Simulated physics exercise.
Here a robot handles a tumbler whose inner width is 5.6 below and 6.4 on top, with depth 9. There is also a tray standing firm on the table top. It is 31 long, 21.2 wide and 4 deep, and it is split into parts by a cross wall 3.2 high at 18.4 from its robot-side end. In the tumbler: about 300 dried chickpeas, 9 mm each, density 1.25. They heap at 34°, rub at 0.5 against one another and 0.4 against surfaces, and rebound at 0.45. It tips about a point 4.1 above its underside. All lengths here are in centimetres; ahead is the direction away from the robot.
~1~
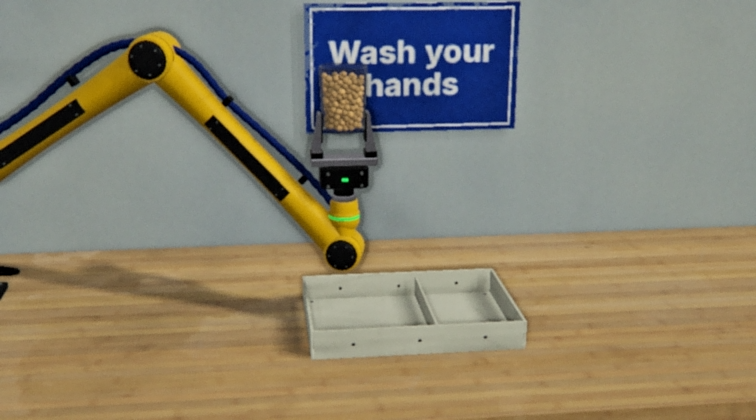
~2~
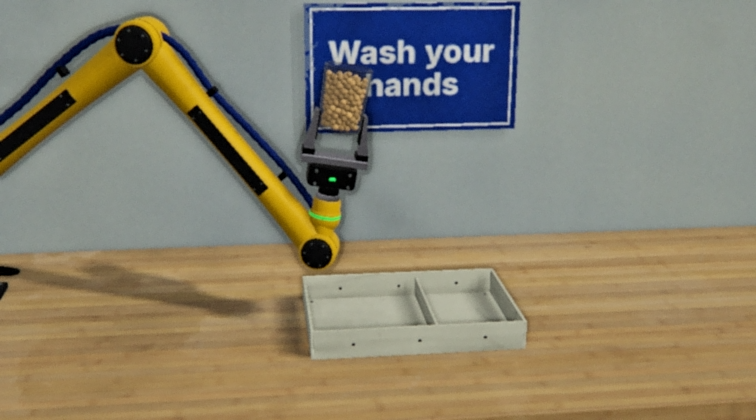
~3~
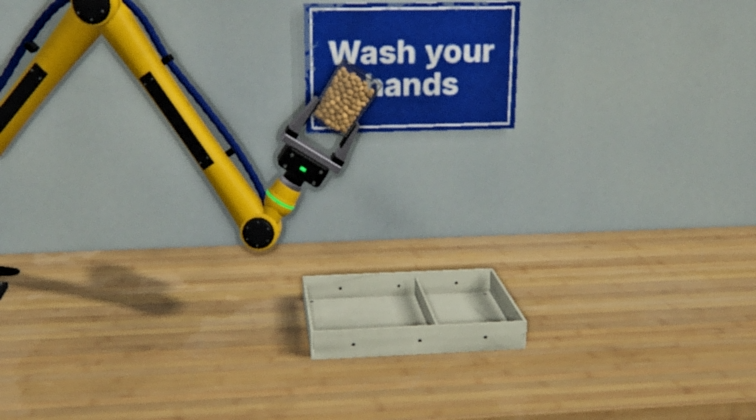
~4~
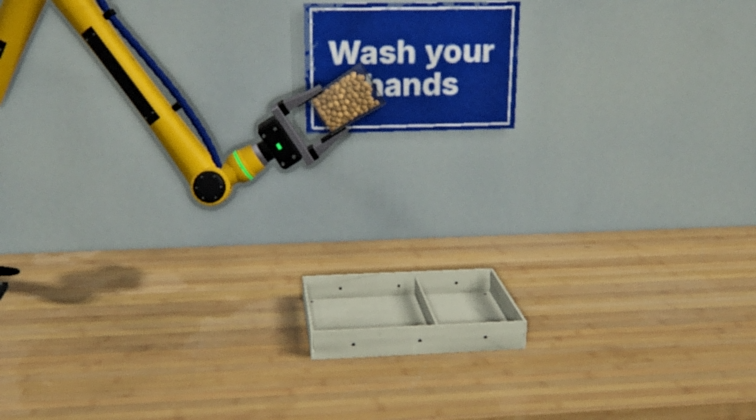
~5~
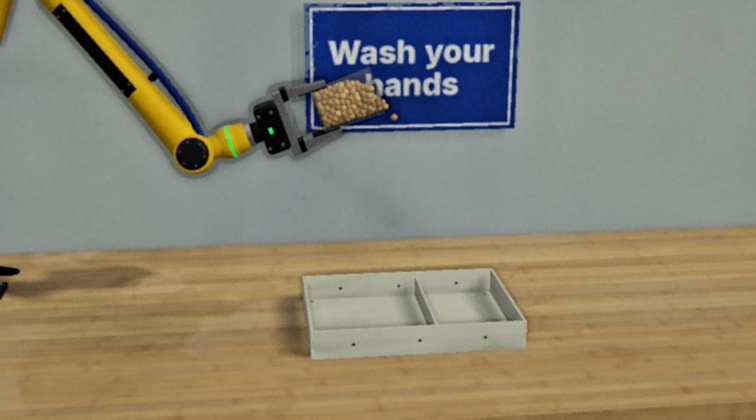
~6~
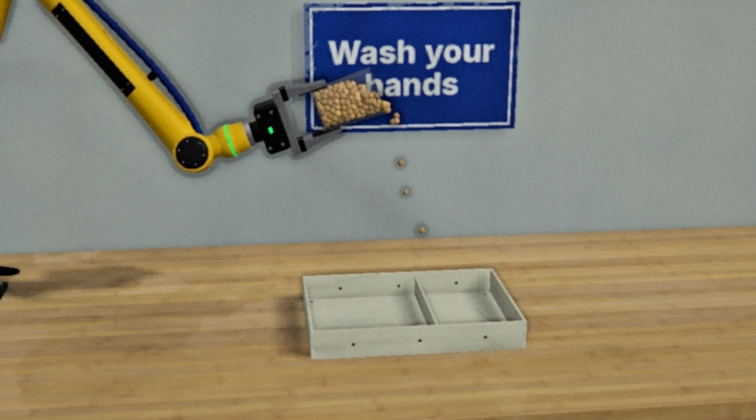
Yellow robot arm tilting a clear tumbler of chickpeas to the right above a divided tray, a few chickpeas dropping out.
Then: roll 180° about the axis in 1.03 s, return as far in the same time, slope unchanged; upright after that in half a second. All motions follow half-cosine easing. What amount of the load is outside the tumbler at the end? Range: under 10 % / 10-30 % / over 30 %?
10 to 30 %.
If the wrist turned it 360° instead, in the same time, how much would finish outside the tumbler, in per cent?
In that case it would be around 25 percent.
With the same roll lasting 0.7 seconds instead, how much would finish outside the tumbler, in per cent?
In that case roughly 20 percent.
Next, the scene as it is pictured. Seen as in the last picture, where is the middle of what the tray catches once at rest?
Roughly at pixel (410, 318).
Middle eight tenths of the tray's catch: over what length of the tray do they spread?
That stretch is roughly 14 cm long.
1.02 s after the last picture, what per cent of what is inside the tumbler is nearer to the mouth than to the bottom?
Share in mouth half: Approx. 45 %.
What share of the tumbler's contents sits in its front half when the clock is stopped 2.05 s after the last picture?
Near enough 60 in a hundred.
Then, 1.02 s later, tipped 72°, highest piece 38 above the table; 264 in the tumbler, 25 in the robot-side part, 3 in the far-side part, 4 in flight or on a rim.
Then, 2.05 s later, tipped 72°, highest piece 38 above the table; 241 in the tumbler, 39 in the robot-side part, 9 in the far-side part, 7 in flight or on a rim.
Then, 2.76 s later, upright, highest piece 40 above the table; 239 in the tumbler, 47 in the robot-side part, 10 in the far-side part.
Then, 3.46 s later, upright, highest piece 40 above the table; 239 in the tumbler, 47 in the robot-side part, 10 in the far-side part.
At rest, 239 in the tumbler, 47 in the robot-side part, 10 in the far-side part. That is 19 % outside the tumbler.
